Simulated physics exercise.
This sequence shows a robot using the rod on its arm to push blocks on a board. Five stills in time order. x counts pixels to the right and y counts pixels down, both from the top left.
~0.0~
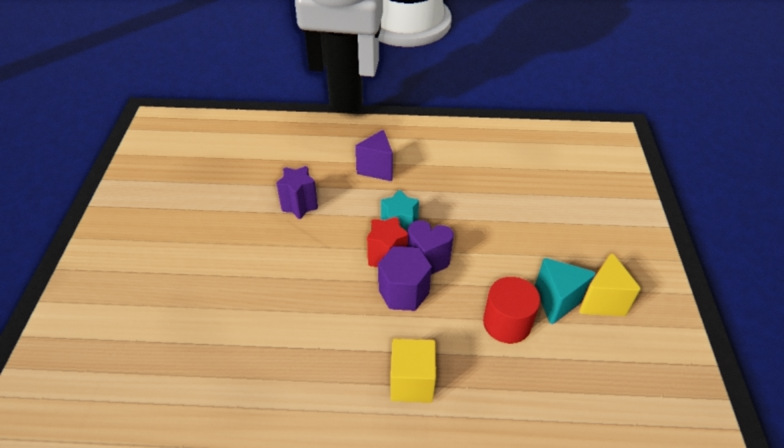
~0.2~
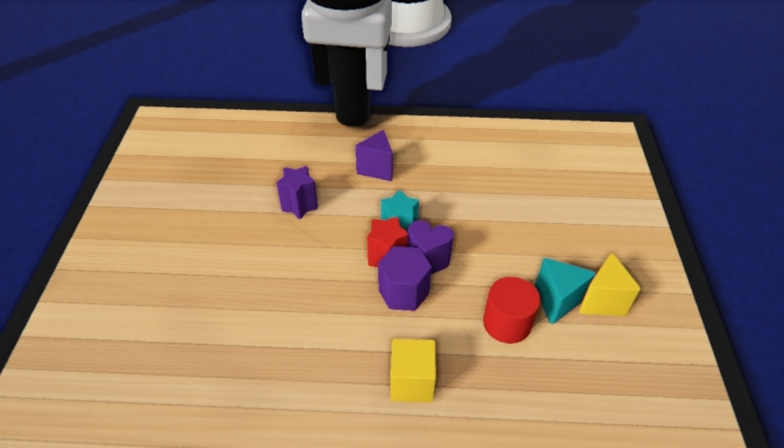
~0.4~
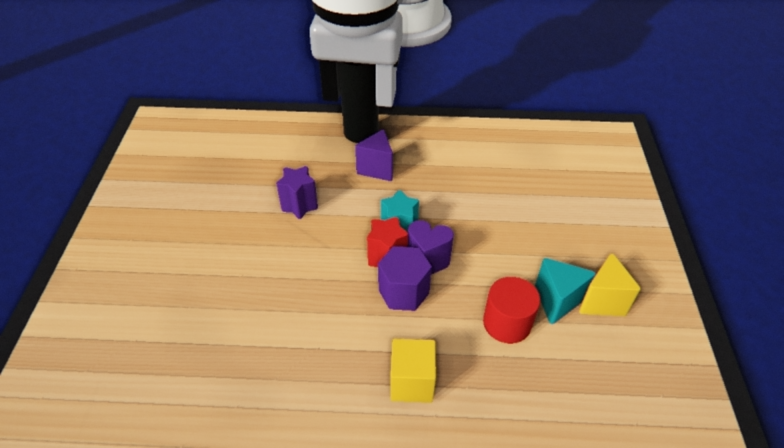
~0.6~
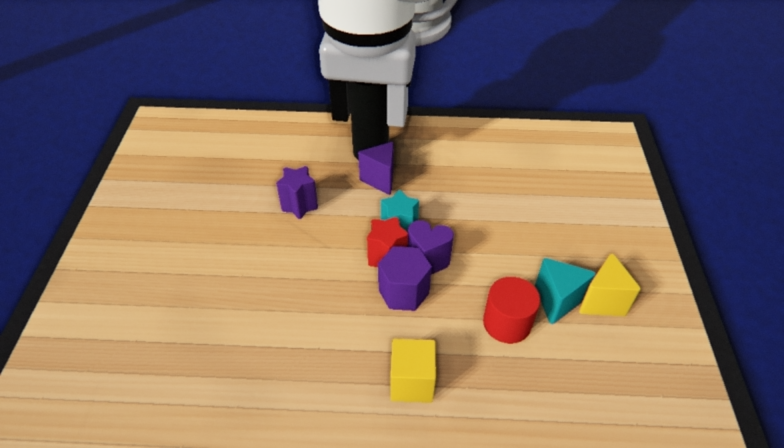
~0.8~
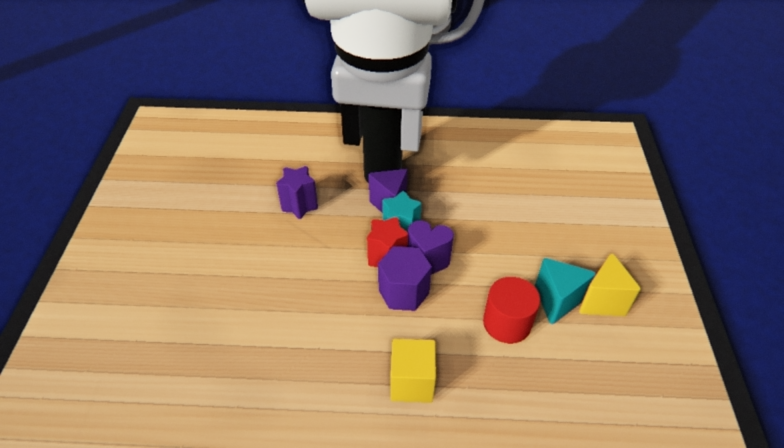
A light wooden board with a black rim lies on a deep blue surface, seen from above at an angle by a still camera. Purple, turquoise and red blocks cluster near the middle, a purple star at left, a yellow cube below, and red, turquoise and yellow blocks at right. A robot arm's black rod moves in from the top and pushes the purple triangular block slightly down toward the turquoise star.
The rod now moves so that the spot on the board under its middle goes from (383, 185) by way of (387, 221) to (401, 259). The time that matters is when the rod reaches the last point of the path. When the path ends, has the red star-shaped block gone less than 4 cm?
Yes - that is the case.
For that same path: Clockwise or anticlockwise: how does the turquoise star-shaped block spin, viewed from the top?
It spins with the clock.
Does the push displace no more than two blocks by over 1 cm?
No - that is not the case.
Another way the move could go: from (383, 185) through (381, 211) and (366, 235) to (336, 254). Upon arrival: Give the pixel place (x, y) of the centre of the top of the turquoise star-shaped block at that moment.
At pixel (421, 226).
The first path, step by step. One third of the way, rod (385, 200); red star-shaped block (386, 240), turned 40° clockwise; purple triangular piece (405, 203), turned 45° anticlockwise; turquoise star-shaped block (418, 227), turned 45° clockwise; purple hexagonal block (405, 272), turned 15° anticlockwise; purple heart-shaped block (441, 247), turned 30° anticlockwise.
Two thirds of the way, rod (391, 224); red star-shaped block (386, 240), turned 40° clockwise; purple triangular piece (425, 213), turned 75° anticlockwise; turquoise star-shaped block (433, 236), turned 75° clockwise; purple hexagonal block (404, 272), turned 10° anticlockwise; purple heart-shaped block (449, 259), turned 40° anticlockwise.
At the end, rod (401, 250); red star-shaped block (383, 258), turned 35° clockwise; purple triangular piece (435, 215), turned 85° anticlockwise; turquoise star-shaped block (444, 242), turned 65° clockwise; purple hexagonal block (408, 290), turned 25° anticlockwise; purple heart-shaped block (459, 266), turned 25° anticlockwise.
